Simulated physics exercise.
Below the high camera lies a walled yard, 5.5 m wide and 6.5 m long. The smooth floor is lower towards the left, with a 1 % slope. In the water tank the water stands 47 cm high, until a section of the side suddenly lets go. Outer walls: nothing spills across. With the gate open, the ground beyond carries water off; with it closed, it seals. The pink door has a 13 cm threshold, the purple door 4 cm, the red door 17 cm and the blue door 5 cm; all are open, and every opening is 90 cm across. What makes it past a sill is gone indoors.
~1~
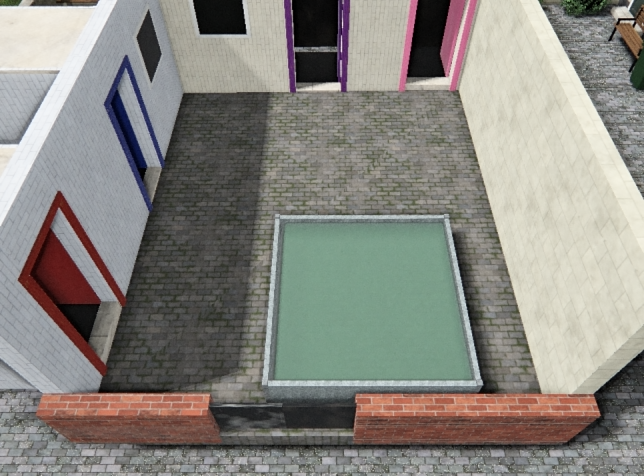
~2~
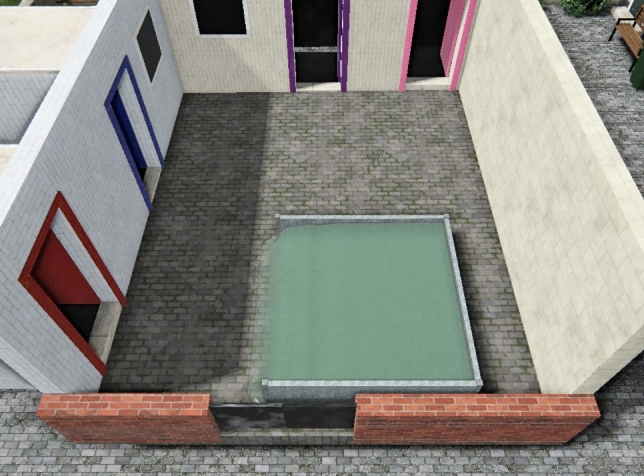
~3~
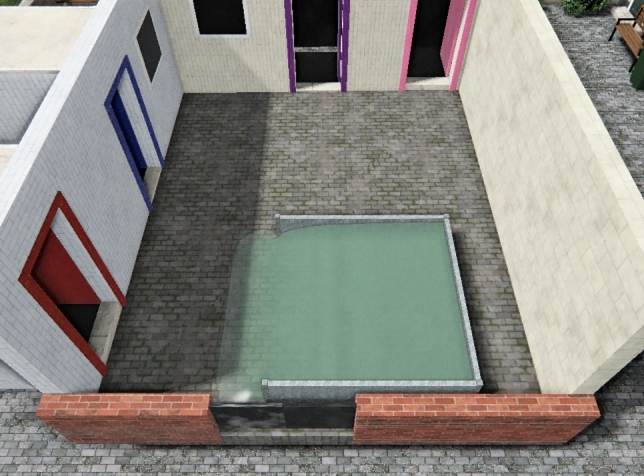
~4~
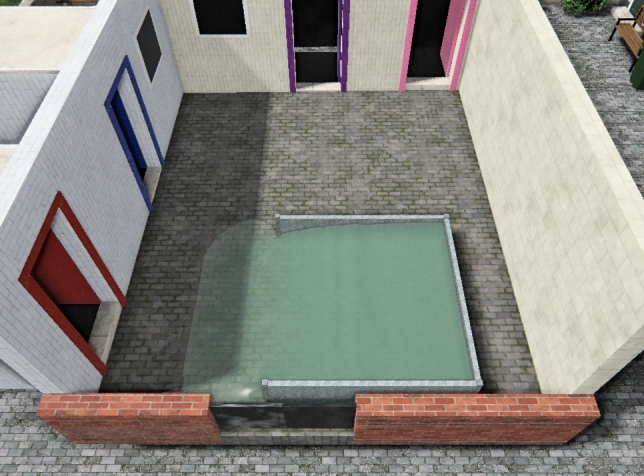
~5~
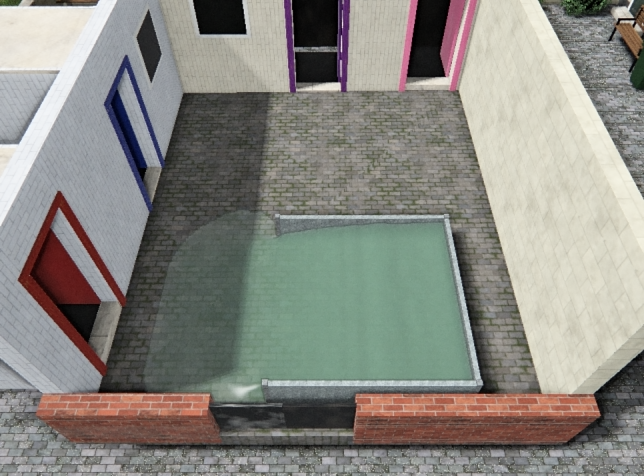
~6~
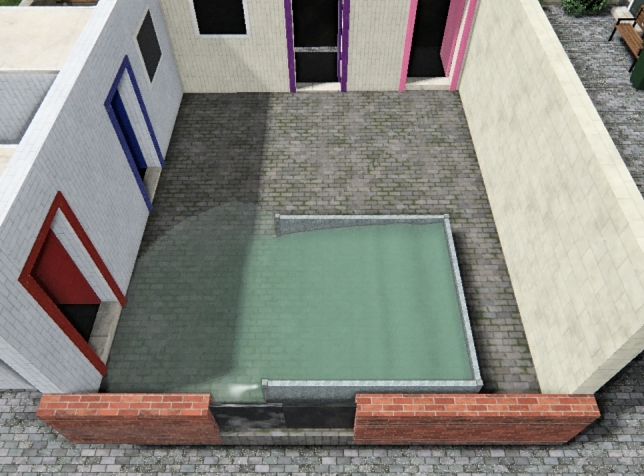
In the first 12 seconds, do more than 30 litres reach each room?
At the pink door, not that much; at the purple door, more than that; at the red door, more than that; at the blue door, more than that.
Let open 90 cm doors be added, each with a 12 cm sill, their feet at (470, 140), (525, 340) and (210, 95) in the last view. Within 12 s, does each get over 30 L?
In sequence the answers are less than that, less than that and more than that.
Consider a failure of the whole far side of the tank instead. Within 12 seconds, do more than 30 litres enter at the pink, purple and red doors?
In that case, pink door: More than that, purple door: More than that, red door: Less than that.
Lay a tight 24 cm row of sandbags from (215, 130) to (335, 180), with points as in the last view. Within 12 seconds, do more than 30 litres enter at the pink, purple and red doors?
So then pink is inside it, purple is inside it and red is beyond it.
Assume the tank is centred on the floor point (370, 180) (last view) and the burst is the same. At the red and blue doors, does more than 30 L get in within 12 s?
Result - red door does not exceed it, blue door exceeds it.
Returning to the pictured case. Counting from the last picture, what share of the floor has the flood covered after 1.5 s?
I'd guess around 30 %.
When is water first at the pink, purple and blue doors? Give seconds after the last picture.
Door times: Pink 4.5 s / purple 3.4 s / blue 0.7 s.
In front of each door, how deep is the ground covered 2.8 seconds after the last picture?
Pink 0 cm, purple 0 cm, red 28 cm, blue 12 cm.
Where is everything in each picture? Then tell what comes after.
The first frame shows still water, 47 cm deep, in the water tank at (366, 293).
In the second frame, the front is at (273, 240), 1.3 m from the gap at (277, 306); 0.5 m2 of floor is under water; 47 cm left at the back of the water tank.
In the third frame, water pours out at (277, 307) and has run 1.4 m, to (258, 234); typically 10 cm deep outside, 47 cm at the water tank's back.
In the fourth frame, water pours out at (277, 307) and has run 1.7 m, to (248, 225); typically 8 cm deep outside, 47 cm at the water tank's back.
In the fifth frame, the front is at (206, 229), 1.9 m from the gap at (277, 307); 4.5 m2 of floor is under water; 47 cm left at the back of the water tank.
In the sixth frame, the front is at a hidden place, 2.3 m from the gap at (277, 307); 6.0 m2 of floor is under water; 46 cm left at the back of the water tank.
Then, 0.7 s after the last picture water covers 25 % of the floor and is deepest (36 cm) near (111, 401); pink door not reached, purple door not reached, red door 33 cm at the sill, 22 L in, blue door 4 cm at the sill, 0 L in.
Then, 1.5 s after the last picture water covers 30 % of the floor and is deepest (39 cm) near (93, 416); pink door not reached, purple door not reached, red door 38 cm at the sill, 99 L in, blue door 13 cm at the sill, 8 L in.
Then, 2.8 s after the last picture water covers 45 % of the floor and is deepest (28 cm) near (115, 336); pink door not reached, purple door not reached, red door 28 cm at the sill, 215 L in, blue door 12 cm at the sill, 42 L in.
Then, 6.3 s after the last picture water covers 75 % of the floor and is deepest (16 cm) near (176, 122); pink door 8 cm at the sill, 0 L in, purple door 9 cm at the sill, 28 L in, red door 10 cm at the sill, 243 L in, blue door 8 cm at the sill, 84 L in.
Then, 11.3 s after the last picture water covers 100 % of the floor and is deepest (13 cm) near (507, 415); pink door 7 cm at the sill, 1 L in, purple door 5 cm at the sill, 59 L in, red door 11 cm at the sill, 244 L in, blue door 10 cm at the sill, 115 L in.
